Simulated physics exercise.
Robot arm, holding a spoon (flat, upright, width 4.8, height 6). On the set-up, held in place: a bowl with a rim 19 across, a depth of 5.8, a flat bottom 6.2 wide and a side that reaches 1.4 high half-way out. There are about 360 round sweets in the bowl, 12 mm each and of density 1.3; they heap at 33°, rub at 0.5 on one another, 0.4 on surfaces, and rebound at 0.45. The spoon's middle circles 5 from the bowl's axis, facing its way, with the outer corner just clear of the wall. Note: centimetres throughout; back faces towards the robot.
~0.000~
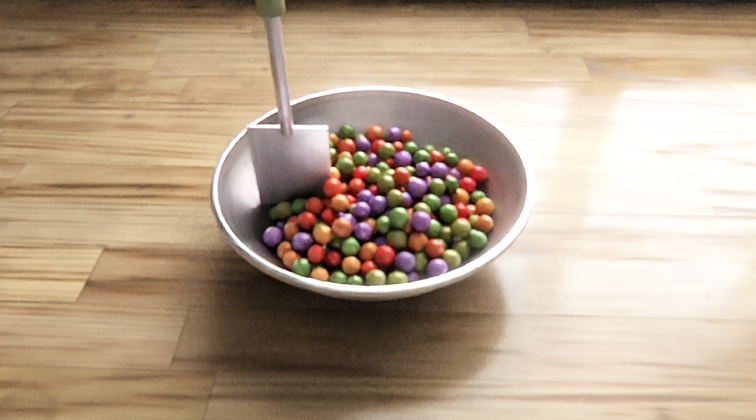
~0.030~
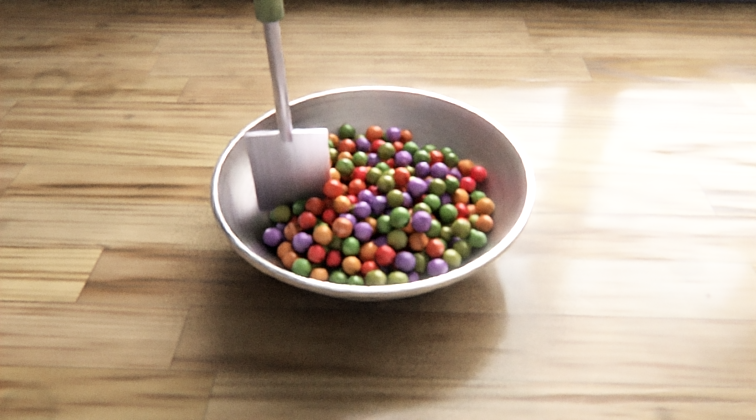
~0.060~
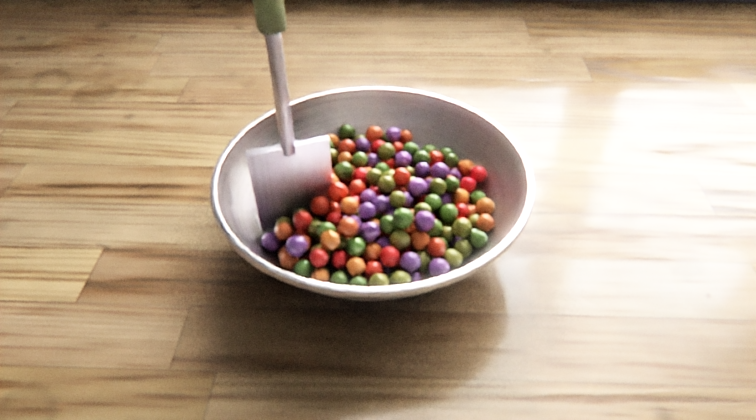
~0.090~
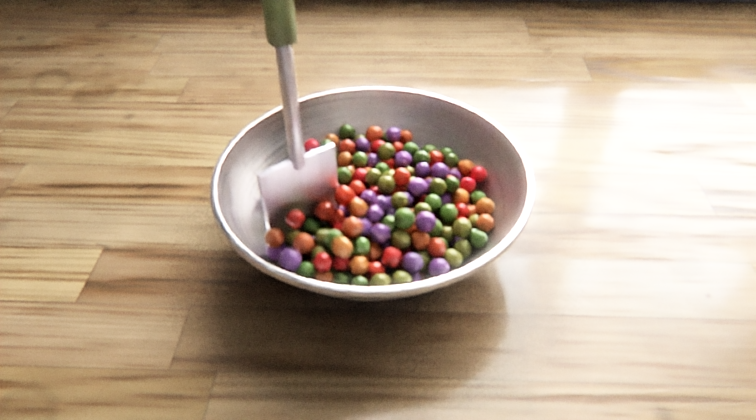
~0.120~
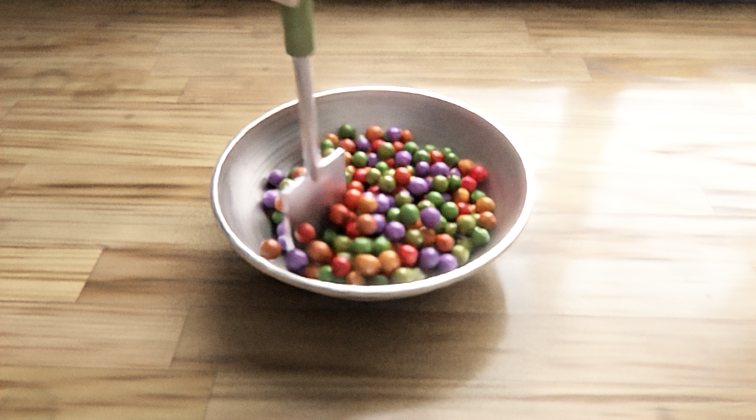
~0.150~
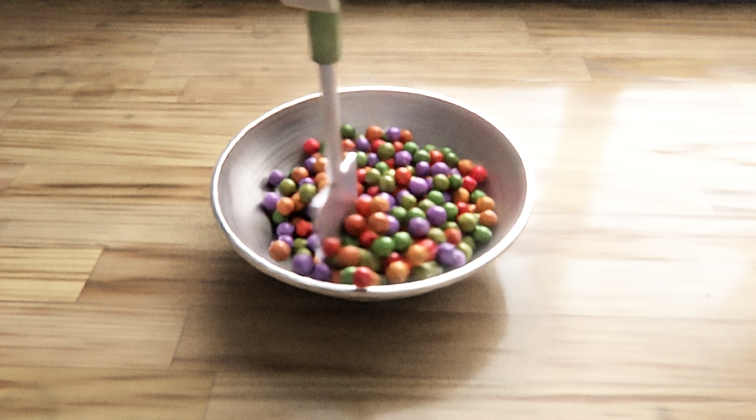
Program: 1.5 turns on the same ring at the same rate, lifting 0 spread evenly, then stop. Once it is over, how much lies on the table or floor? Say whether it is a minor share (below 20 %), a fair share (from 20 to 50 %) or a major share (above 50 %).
A fair share.
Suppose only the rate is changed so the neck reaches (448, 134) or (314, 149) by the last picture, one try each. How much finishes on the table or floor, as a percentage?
Around 60 and 25 percent, in that order.
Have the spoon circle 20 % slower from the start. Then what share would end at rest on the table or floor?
It would come to around 30 percent.
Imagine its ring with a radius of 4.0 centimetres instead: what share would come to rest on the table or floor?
Some 25 percent would.
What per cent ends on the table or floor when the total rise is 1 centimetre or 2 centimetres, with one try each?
That gives about 25 per cent and 20 per cent, in order.
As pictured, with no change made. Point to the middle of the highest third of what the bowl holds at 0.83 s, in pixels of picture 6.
Centre, approx.: (388, 252).
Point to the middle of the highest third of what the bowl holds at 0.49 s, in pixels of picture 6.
Around pixel (358, 123).
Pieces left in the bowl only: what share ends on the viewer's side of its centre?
I'd put it at roughly 35 per cent.
After 0.49 s, 254° round, highest piece 9 above the table; 319 in the bowl, 32 on the table or floor, 12 in flight or on the tool.
After 0.83 s, 77° round, highest piece 8 above the table; 268 in the bowl, 87 on the table or floor, 8 in flight or on the tool.
After 1.20 s, 180° round, highest piece 6 above the table; 240 in the bowl, 122 on the table or floor, 1 in flight or on the tool.
After 1.90 s, 180° round, highest piece 6 above the table; 240 in the bowl, 123 on the table or floor.
In the end, 240 in the bowl, 123 on the table or floor. That is 34 % on the table or floor.
